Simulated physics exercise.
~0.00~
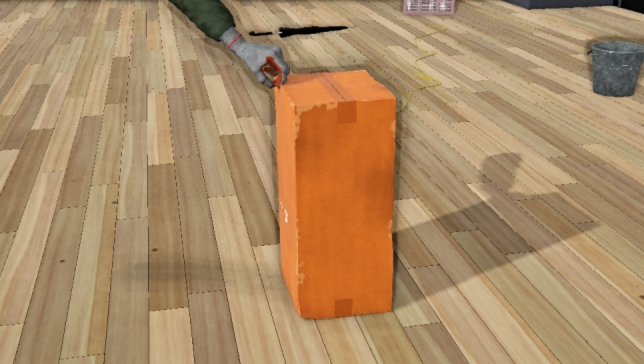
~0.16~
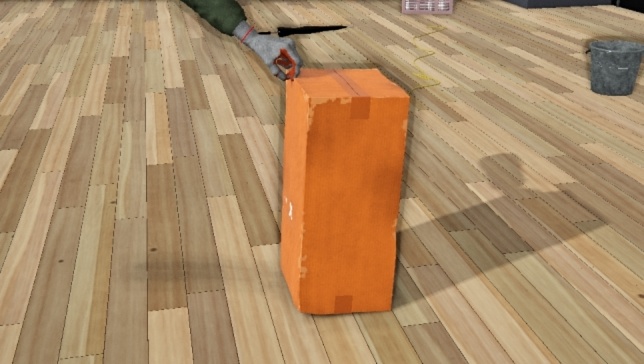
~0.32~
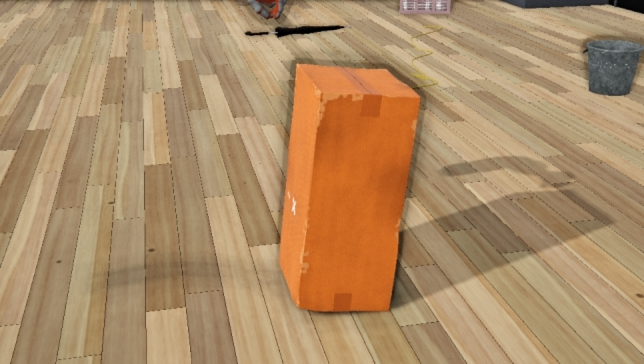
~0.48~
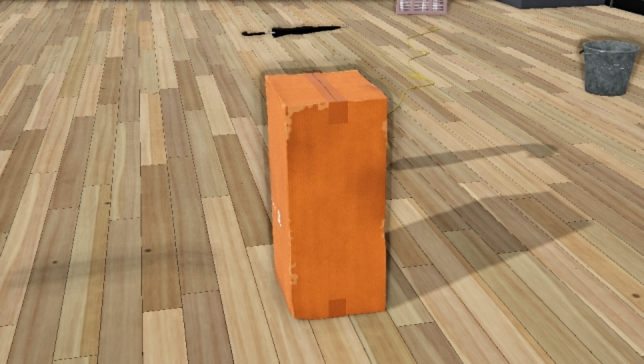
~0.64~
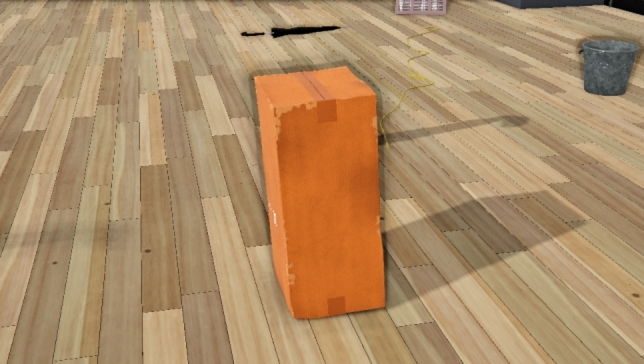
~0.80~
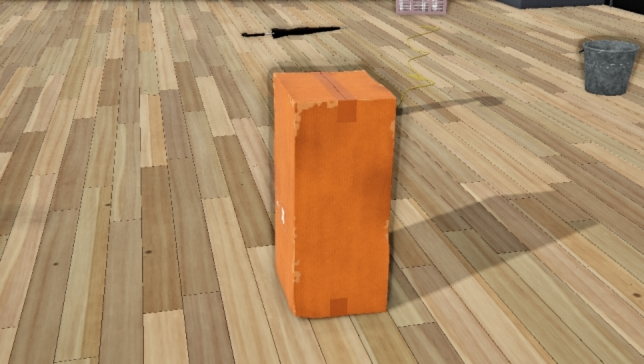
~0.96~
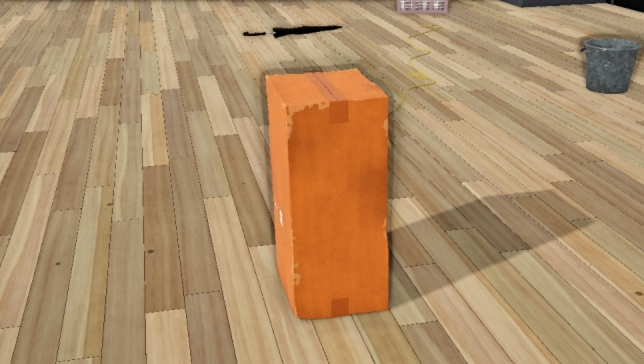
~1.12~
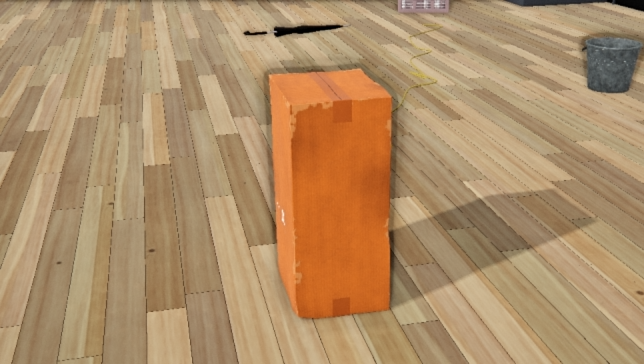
A gloved hand in a dark green sleeve reaches in from the upper left and presses near the top of a tall orange parcel. The parcel stands upright on a floor of pale and brown wooden planks, seen from slightly above, with a black object lying behind it and a grey bucket at the upper right. The parcel tips a little to the right, and the hand lets go and draws back out of view. The parcel then rocks back past upright to the left, sways slightly right again, and settles upright on its base, still standing.
